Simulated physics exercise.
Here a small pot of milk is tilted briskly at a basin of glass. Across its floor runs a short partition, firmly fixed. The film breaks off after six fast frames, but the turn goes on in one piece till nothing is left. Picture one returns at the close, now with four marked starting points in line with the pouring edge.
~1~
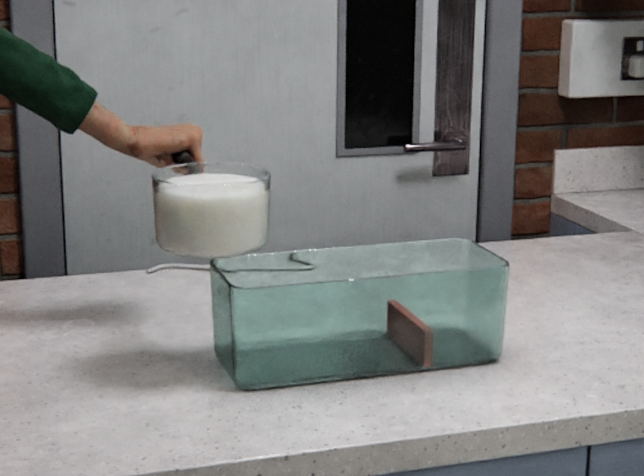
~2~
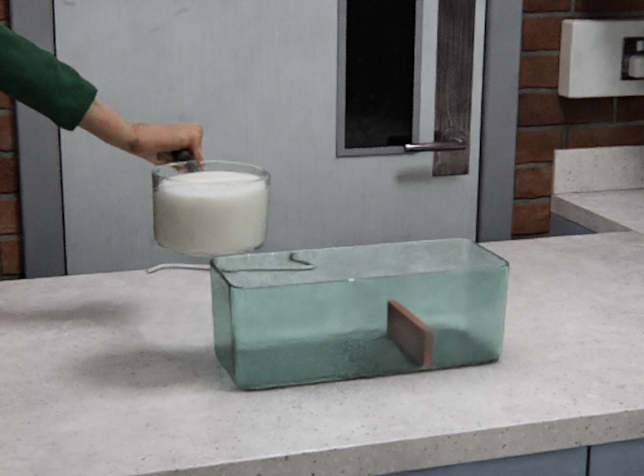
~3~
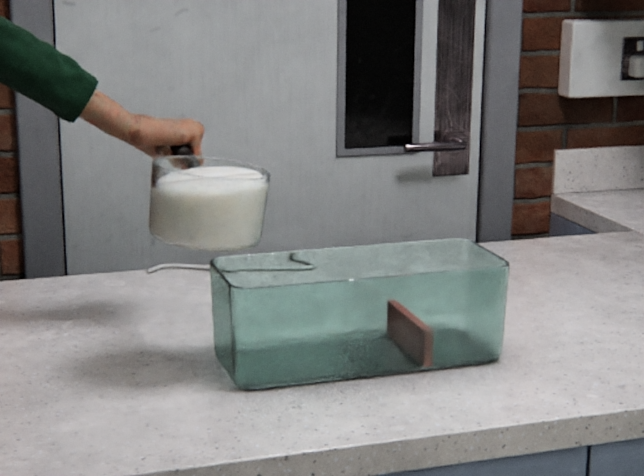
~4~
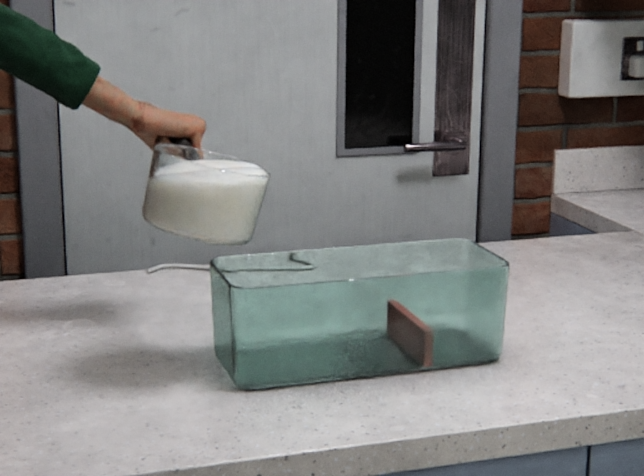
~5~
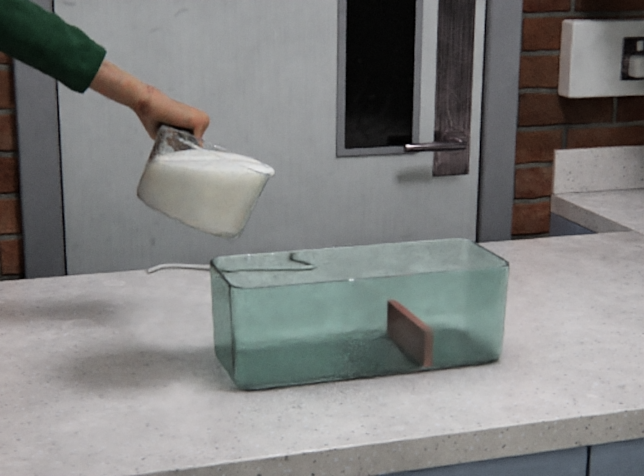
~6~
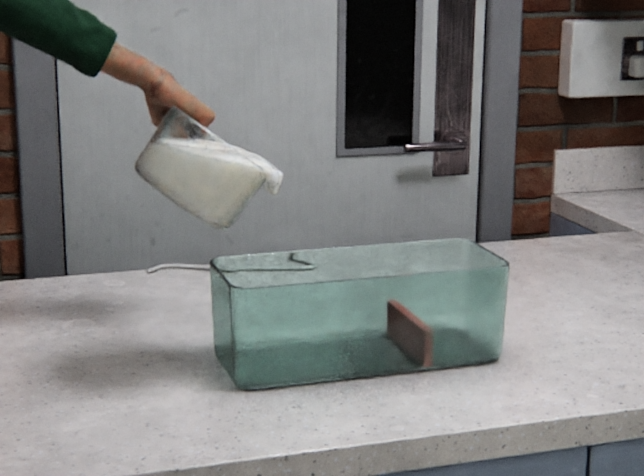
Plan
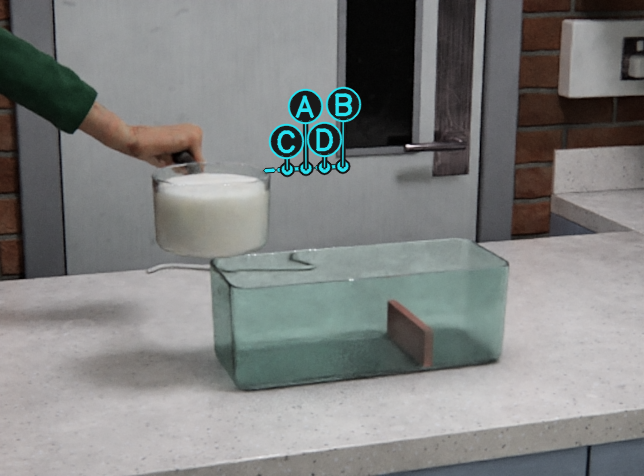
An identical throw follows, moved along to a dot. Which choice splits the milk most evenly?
D works best here.
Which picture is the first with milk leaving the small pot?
In picture 5.
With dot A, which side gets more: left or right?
More ends on the left.
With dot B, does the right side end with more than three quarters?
No.
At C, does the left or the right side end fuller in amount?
The left side.
On the marked copy, A at (305, 168); B at (342, 166); C at (287, 169); D at (324, 167).
For dot A, about 70 % ends left of the wall and 27 % right of it; 3 % is lost outside.
For dot B, about 35 % ends left of the wall and 62 % right of it; 3 % is lost outside.
For dot C, about 80 % ends left of the wall and 11 % right of it; 9 % is lost outside.
For dot D, about 50 % ends left of the wall and 47 % right of it; 3 % is lost outside.
